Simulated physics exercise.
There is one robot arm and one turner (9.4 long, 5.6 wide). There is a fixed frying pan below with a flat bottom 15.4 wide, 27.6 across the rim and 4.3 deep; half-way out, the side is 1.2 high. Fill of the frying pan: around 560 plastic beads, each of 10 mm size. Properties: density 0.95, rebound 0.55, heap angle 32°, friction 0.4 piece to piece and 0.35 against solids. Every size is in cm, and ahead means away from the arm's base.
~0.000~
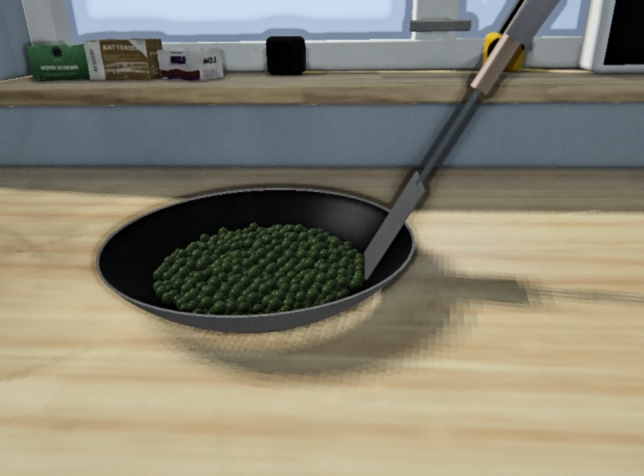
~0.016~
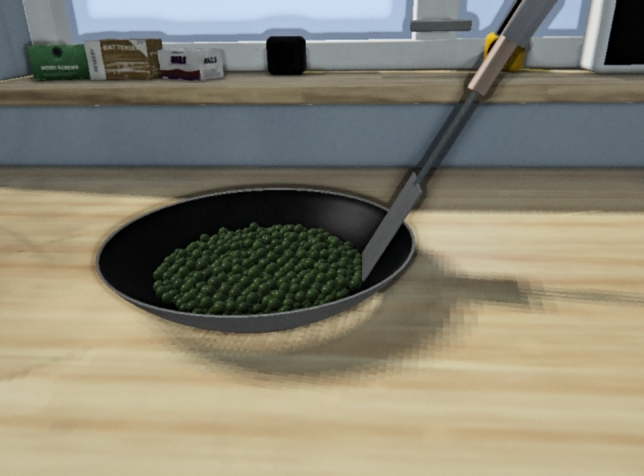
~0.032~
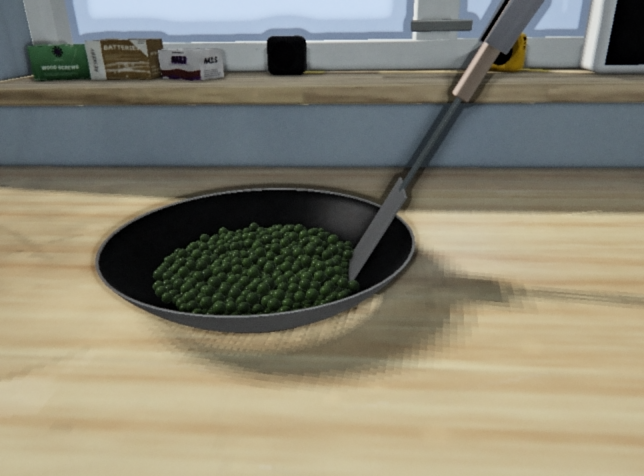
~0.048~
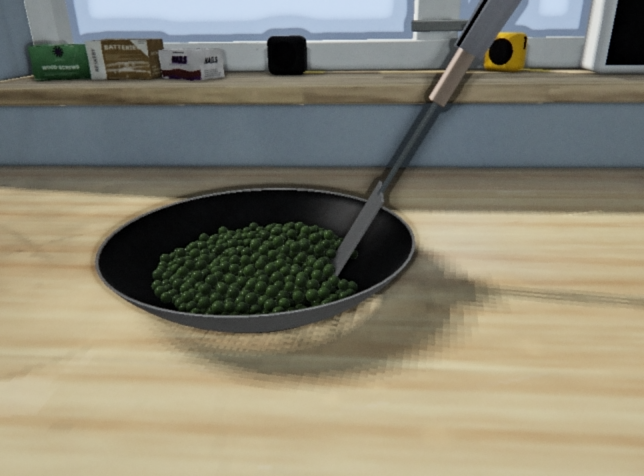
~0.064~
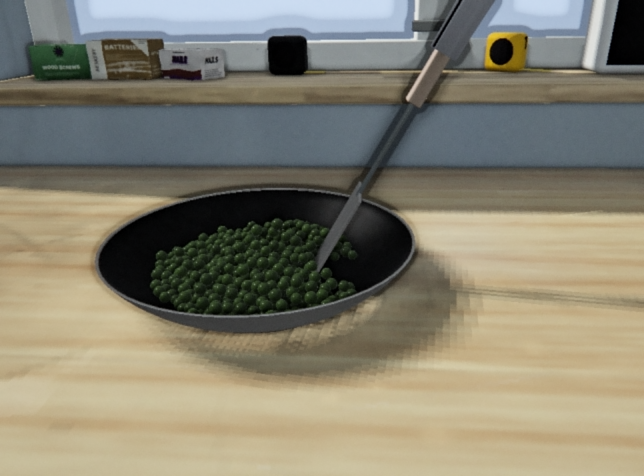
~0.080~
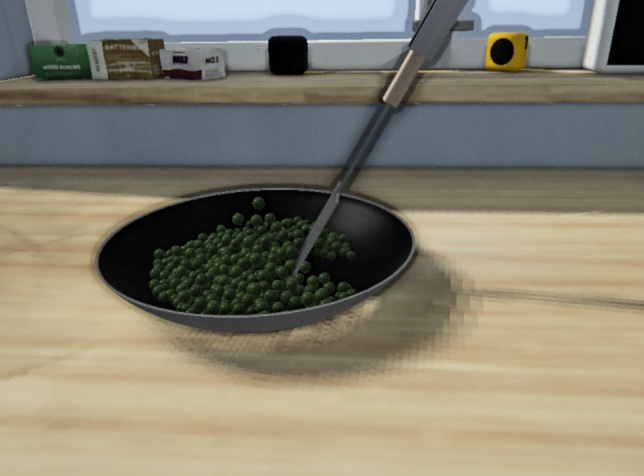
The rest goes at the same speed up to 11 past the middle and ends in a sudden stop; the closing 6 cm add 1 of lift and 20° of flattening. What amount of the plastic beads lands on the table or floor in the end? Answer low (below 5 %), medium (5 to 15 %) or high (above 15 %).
High.
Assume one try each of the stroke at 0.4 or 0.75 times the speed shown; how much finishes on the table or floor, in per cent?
Some 10 per cent, then some 20 per cent, on the table or floor.
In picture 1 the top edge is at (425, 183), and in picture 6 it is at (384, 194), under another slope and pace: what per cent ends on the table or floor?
Close to 10 in a hundred.
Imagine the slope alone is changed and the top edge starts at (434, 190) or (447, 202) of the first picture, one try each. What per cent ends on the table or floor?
Close to 25 and 20 percent respectively.
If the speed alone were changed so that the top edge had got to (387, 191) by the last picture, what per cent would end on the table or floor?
Near 10 in a hundred.
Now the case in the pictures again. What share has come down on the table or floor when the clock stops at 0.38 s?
Roughly 15 percent of it.
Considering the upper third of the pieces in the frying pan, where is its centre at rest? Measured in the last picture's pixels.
At about (205, 281).
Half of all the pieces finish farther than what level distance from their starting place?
Some 3 cm.
After 0.12 s, sloping 61°, highest piece 12 above the table; 557 in the frying pan, 2 on the blade or in flight.
After 0.16 s, sloping 56°, highest piece 14 above the table; 557 in the frying pan, 2 on the blade or in flight.
After 0.38 s, sloping 41°, highest piece 10 above the table; 435 in the frying pan, 94 on the table or floor, 30 on the blade or in flight.
After 1.43 s, sloping 41°, highest piece 3 above the table; 434 in the frying pan, 125 on the table or floor.
At rest, 434 in the frying pan, 125 on the table or floor. That is 22 % on the table or floor.
